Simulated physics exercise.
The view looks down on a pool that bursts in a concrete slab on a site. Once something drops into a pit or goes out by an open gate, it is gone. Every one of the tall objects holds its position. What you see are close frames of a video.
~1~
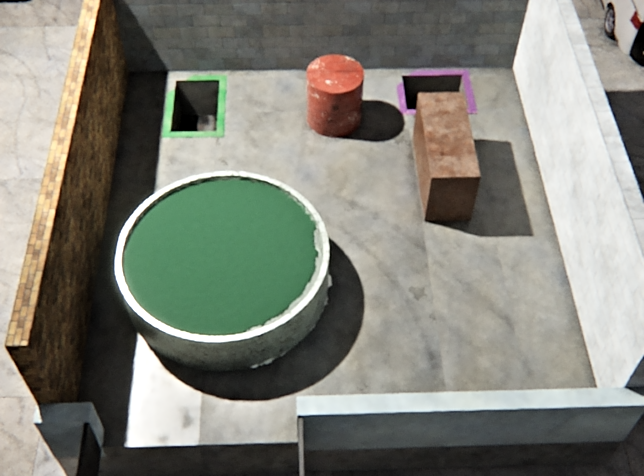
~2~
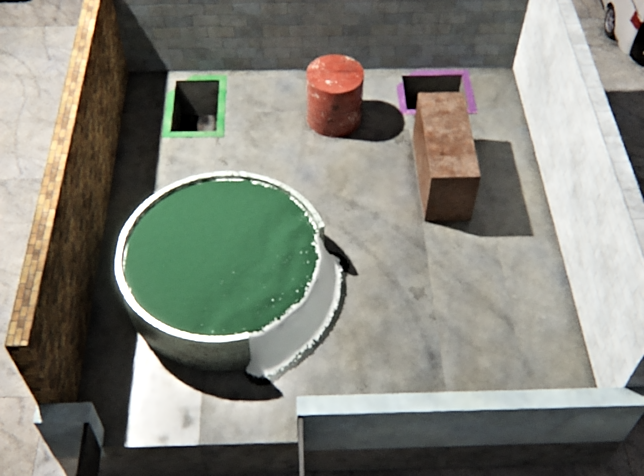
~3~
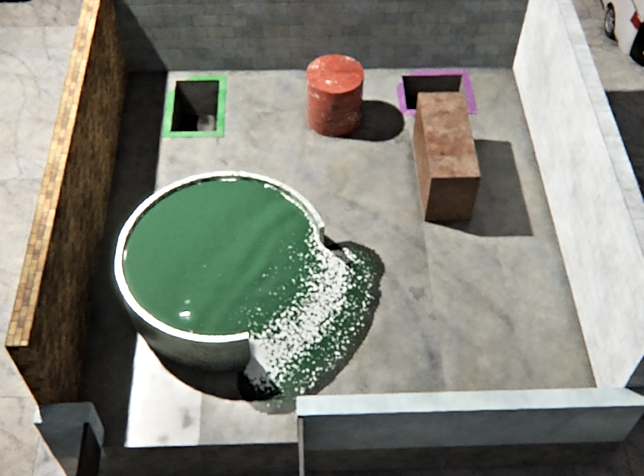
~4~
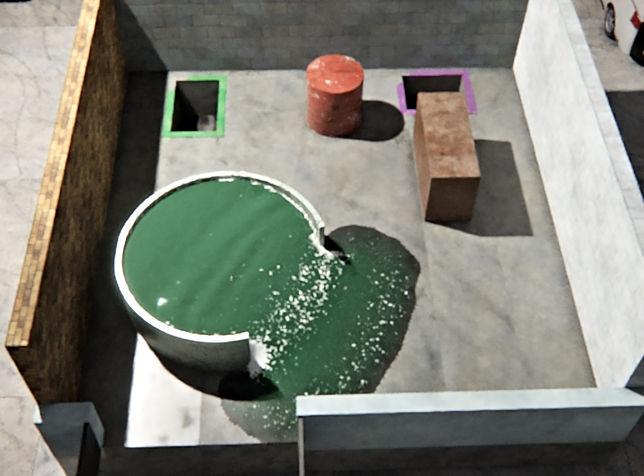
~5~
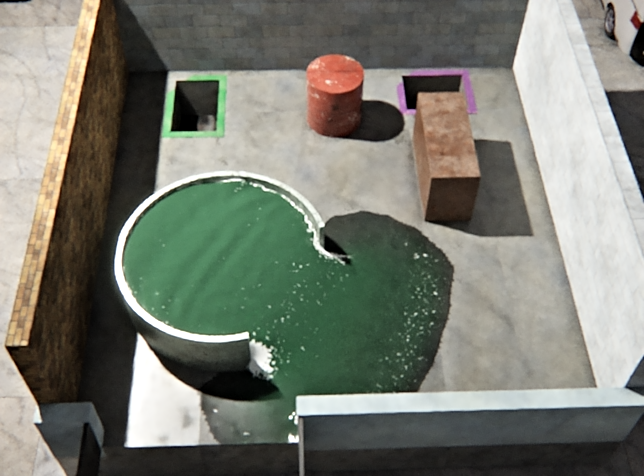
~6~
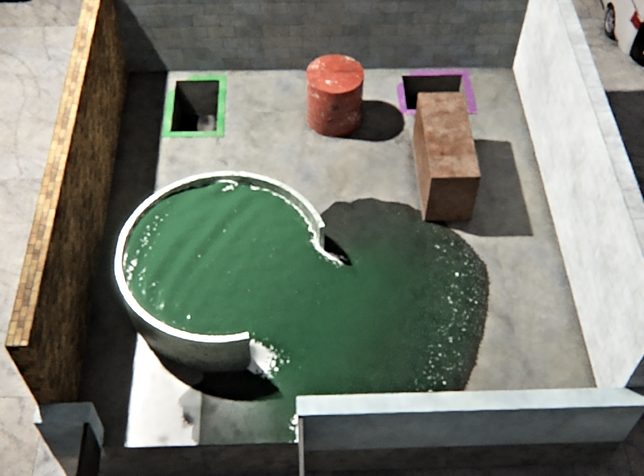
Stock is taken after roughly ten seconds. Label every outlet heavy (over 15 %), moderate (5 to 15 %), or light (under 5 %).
Labels: Gate - moderate, green pit - light, purple pit - heavy.
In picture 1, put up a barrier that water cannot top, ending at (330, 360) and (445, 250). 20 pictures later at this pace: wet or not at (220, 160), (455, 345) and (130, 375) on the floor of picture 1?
First spared, second submerged, third spared.
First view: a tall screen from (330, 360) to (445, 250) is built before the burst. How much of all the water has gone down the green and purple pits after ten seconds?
Green 6 %, purple 25 %.
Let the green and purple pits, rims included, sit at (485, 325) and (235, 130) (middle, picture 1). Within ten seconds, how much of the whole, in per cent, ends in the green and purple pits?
I reckon green ends up with 50 percent and purple with 2 percent.
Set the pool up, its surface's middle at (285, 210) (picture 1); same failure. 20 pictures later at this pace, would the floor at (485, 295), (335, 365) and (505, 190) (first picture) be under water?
Looking at all three, I'd call them swamped, swamped, swamped.
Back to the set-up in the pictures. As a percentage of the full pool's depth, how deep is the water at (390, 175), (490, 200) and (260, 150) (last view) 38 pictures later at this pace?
Readings in sequence: 2, 18, 4 percent.
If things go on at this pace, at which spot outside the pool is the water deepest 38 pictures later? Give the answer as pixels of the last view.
Near (515, 80).
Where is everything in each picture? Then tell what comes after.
The first frame shows still water in the round pool at (223, 253).
In the second frame, the front is at (334, 257), out from the gap at (312, 312).
In the third frame, the front is at (367, 253), out from the gap at (312, 313).
In the fourth frame, the front is at (391, 243), out from the gap at (312, 315).
In the fifth frame, water pours out at (312, 315) and has run to (443, 262).
In the sixth frame, water pours out at (312, 315) and has run to (476, 264).
A moment on, water covers 35 % of the floor; the gate 2 %, the green pit 0 %, the purple pit 0 %.
Next, water covers 40 % of the floor; the gate 3 %, the green pit 0 %, the purple pit 0 %.
Then, water covers 45 % of the floor; the gate 4 %, the green pit 0 %, the purple pit 0 %.
Later, water covers 65 % of the floor; the gate 5 %, the green pit 0 %, the purple pit 13 %.
In the end, water covers 90 % of the floor; the gate 9 %, the green pit 2 %, the purple pit 31 %.
